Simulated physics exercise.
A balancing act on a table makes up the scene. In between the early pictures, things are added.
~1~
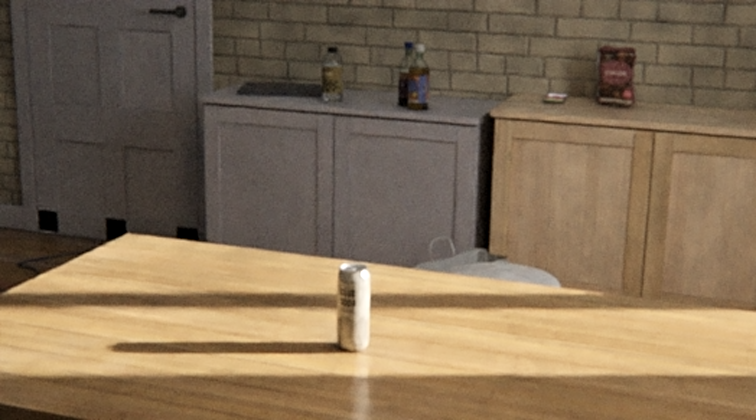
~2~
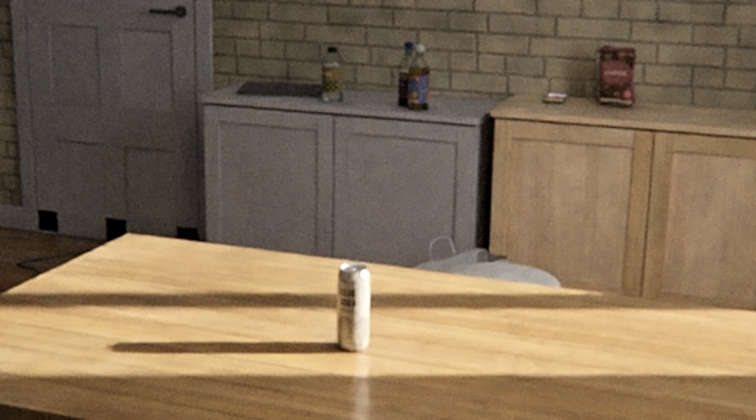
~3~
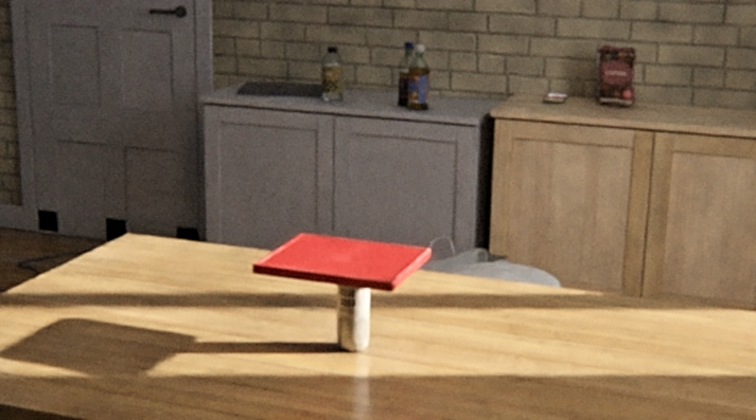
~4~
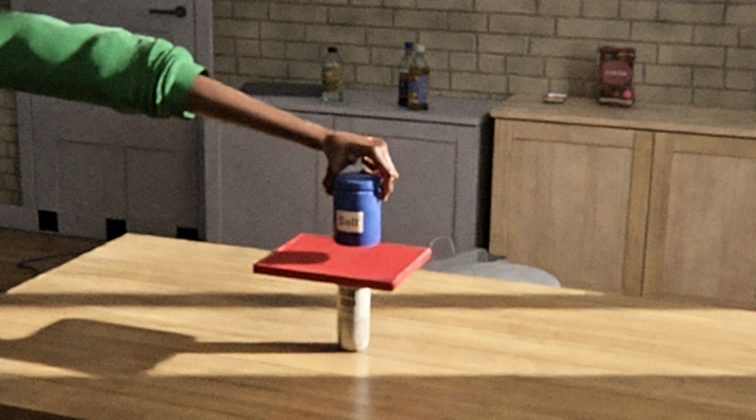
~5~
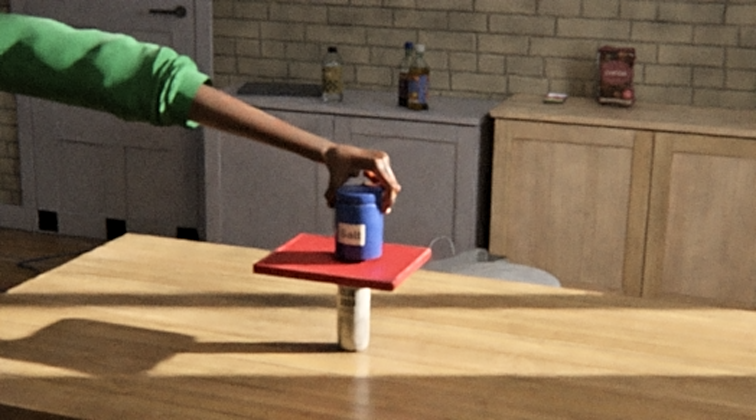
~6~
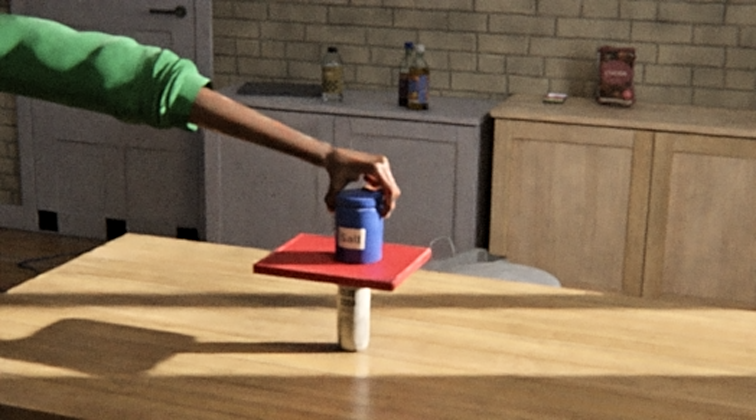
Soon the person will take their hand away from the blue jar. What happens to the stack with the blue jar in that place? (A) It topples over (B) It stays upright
It stays upright.
Then, 0.10 s on from there, no change.
Then, 0.50 s on from there, blue jar resting near (359, 226).
In the end, all 3 unmoved. At the end, from the last picture's camera, blue jar near (359, 226). The stack holds.
